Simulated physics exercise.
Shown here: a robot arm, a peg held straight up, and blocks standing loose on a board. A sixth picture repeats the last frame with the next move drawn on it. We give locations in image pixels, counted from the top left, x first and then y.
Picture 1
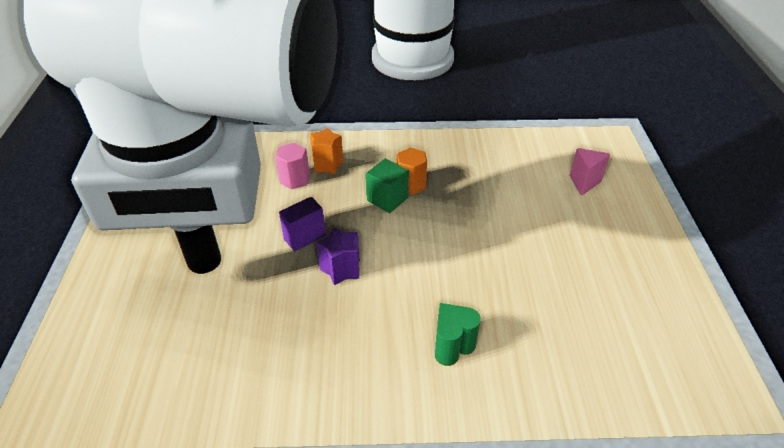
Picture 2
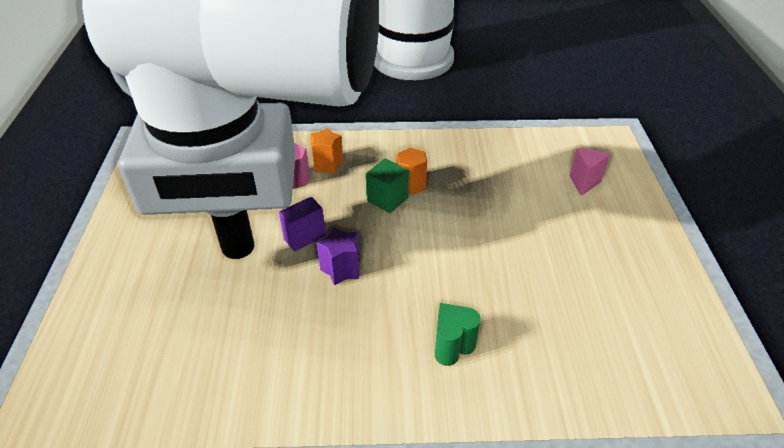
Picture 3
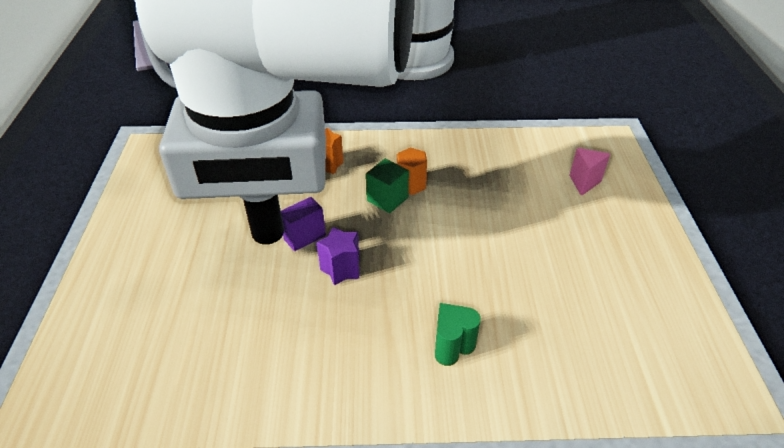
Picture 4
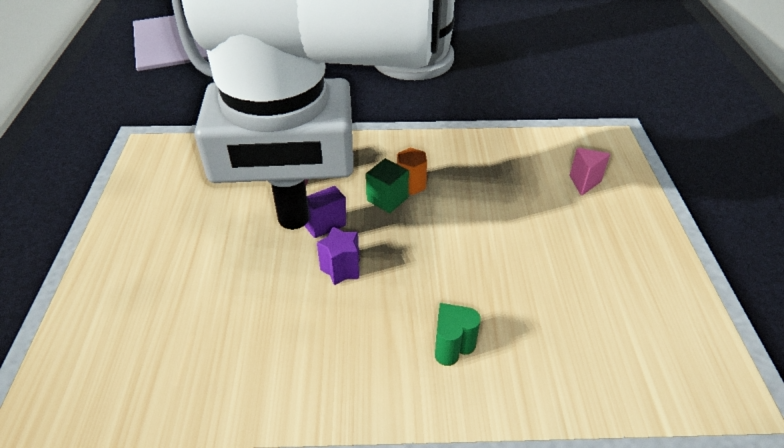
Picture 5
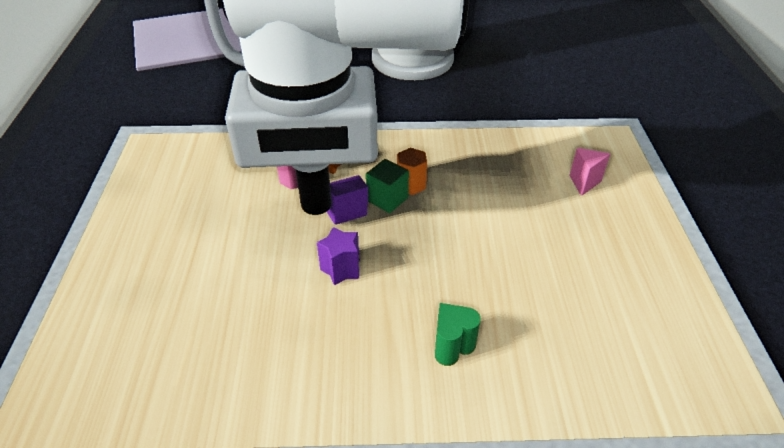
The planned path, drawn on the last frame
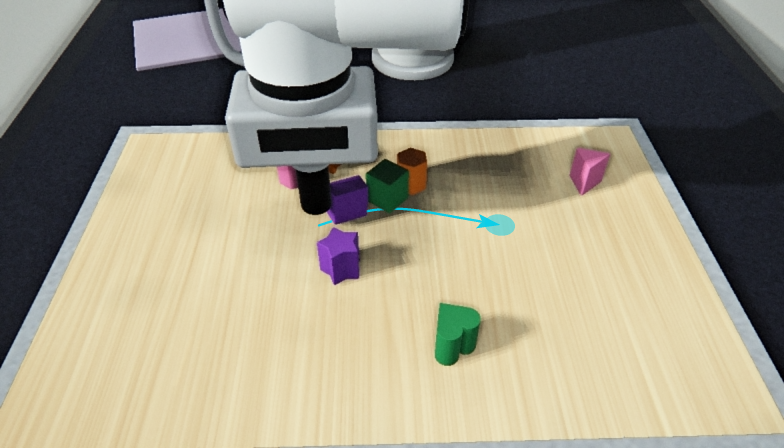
On a wooden board, a robot arm's black peg pushes a purple block rightward and away.
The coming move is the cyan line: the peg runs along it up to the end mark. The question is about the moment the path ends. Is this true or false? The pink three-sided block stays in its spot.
True.
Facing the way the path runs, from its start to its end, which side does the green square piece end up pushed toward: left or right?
The answer is left.
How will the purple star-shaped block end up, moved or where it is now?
That block is going to be left alone.
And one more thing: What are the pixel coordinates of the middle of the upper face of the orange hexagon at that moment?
The middle of the upper face of the orange hexagon will lie at about (462, 127) in the picture.
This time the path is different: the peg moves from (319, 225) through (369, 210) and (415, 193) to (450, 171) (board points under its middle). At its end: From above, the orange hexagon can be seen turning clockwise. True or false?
False
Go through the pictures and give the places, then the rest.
The first picture shows tip of the peg at (205, 263), middles of tops, purple star-shaped block at (339, 241), purple rectangle at (301, 209), green square piece at (387, 171), orange hexagon at (412, 157), pink three-sided block at (592, 156).
The second picture shows peg at (239, 249), nothing pushed.
The third picture shows peg at (268, 235), nothing pushed.
The fourth picture shows peg at (294, 220), purple rectangle at (323, 198).
The fifth picture shows peg at (317, 206), purple star-shaped block at (339, 241), purple rectangle at (346, 186), green square piece at (387, 171), orange hexagon at (412, 157), pink three-sided block at (592, 156).
The line goes from (319, 225) through (378, 210) and (438, 214) to (500, 225).
On the path given first. One third of the way, peg at (377, 191); purple rectangle at (403, 167), turned 20° anticlockwise; green square piece at (430, 155); orange hexagon at (447, 140), turned 25° anticlockwise.
Two thirds of the way, peg at (440, 195); purple rectangle at (445, 165), turned 55° anticlockwise; green square piece at (458, 145), turned 20° anticlockwise; orange hexagon at (462, 127), turned 50° anticlockwise.
At the end, peg at (503, 206); purple star-shaped block unmoved; purple rectangle at (445, 165), turned 55° anticlockwise; green square piece at (458, 145), turned 20° anticlockwise; orange hexagon at (462, 127), turned 50° anticlockwise; pink three-sided block unmoved.
